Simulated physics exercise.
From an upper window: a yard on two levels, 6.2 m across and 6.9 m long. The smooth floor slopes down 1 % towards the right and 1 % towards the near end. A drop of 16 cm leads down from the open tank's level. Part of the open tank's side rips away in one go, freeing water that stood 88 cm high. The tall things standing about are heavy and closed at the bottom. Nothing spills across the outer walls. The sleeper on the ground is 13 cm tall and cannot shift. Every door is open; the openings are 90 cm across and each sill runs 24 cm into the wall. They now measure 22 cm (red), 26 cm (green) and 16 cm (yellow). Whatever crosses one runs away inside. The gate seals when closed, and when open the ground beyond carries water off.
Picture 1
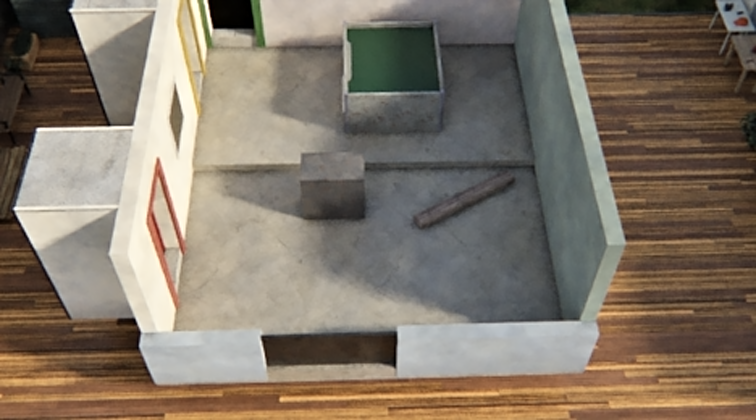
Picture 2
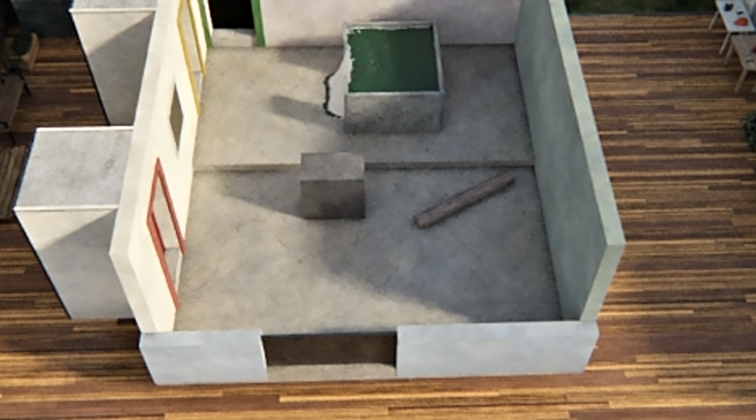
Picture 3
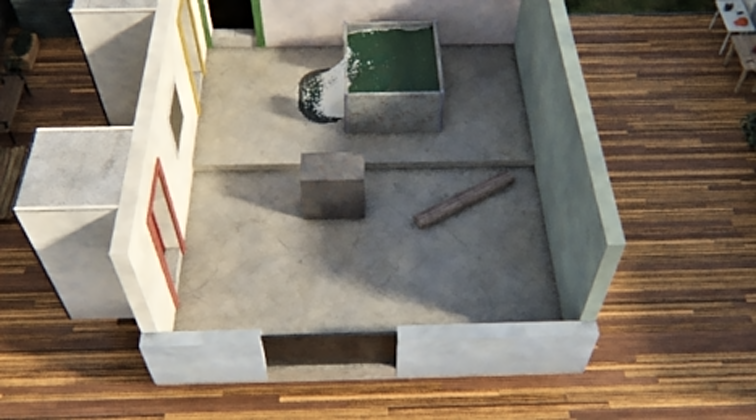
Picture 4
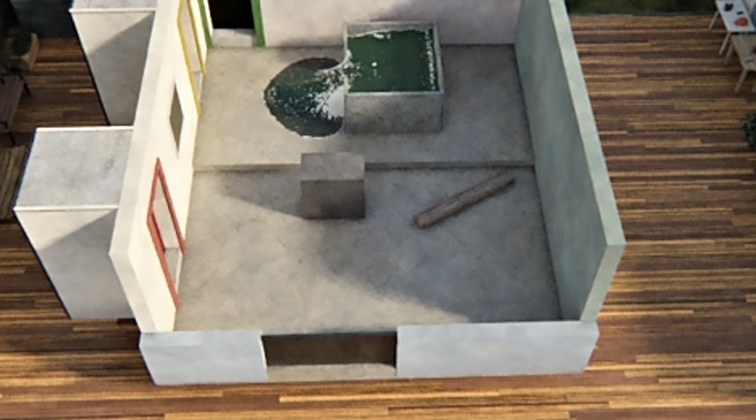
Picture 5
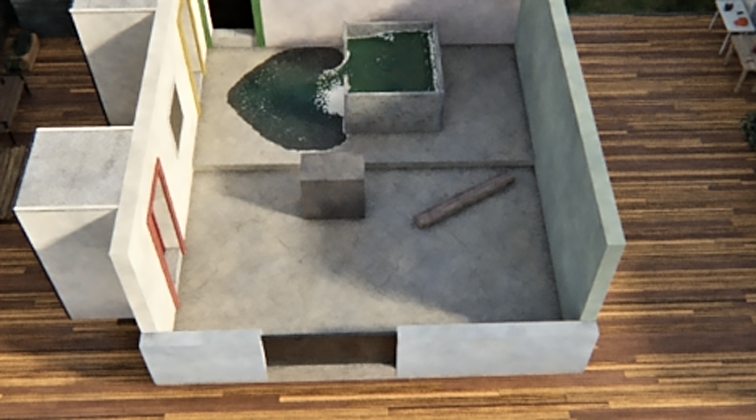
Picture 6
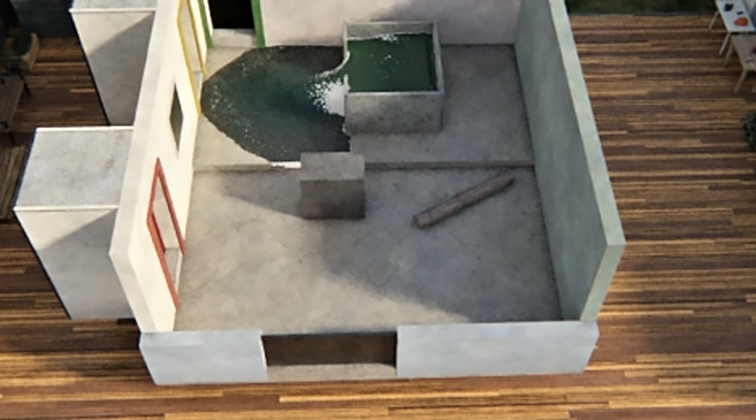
In the video, seen from above, dark green water bursts from the left side of an open tank in a walled yard and spreads leftward in a widening pool across the upper level, reaching the yellow door.
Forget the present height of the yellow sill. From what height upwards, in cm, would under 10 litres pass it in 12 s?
Close to 34 cm is just enough.
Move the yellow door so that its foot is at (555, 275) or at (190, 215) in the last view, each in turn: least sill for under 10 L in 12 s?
Roughly 14.5 and 10.5 cm.
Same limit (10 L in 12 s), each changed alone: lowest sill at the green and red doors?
Roughly 33 cm at green and 6.5 cm at red.
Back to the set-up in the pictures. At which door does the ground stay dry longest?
The red one.
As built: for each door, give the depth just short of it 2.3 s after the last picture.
In cm: Red 7, green 22, yellow 22.
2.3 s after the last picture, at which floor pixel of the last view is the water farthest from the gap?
Near (170, 359).
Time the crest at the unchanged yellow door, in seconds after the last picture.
Near 1.4 s.
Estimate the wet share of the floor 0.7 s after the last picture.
Near 25 per cent is wet.
Then, 0.7 s after the last picture water covers 25 % of the floor, deepest (52 cm) near (207, 48); 31 cm at the yellow door, 77 litres in over its 16 cm sill.
Then, 2.3 s after the last picture water covers 35 % of the floor, deepest (28 cm) near (170, 359); 22 cm at the yellow door, 228 litres in over its 16 cm sill.
Then, 11.3 s after the last picture water covers 90 % of the floor, deepest (19 cm) near (556, 301); 3 cm at the yellow door, 251 litres in over its 16 cm sill.
At the yellow door as built, the water peaked near 38 cm, 1.3 s after the last picture.
With a sill of 28.5 cm, 46 litres would have come in within the 12 s; with 38.5 cm, 1 litre. So under 10 litres takes about 34 cm.
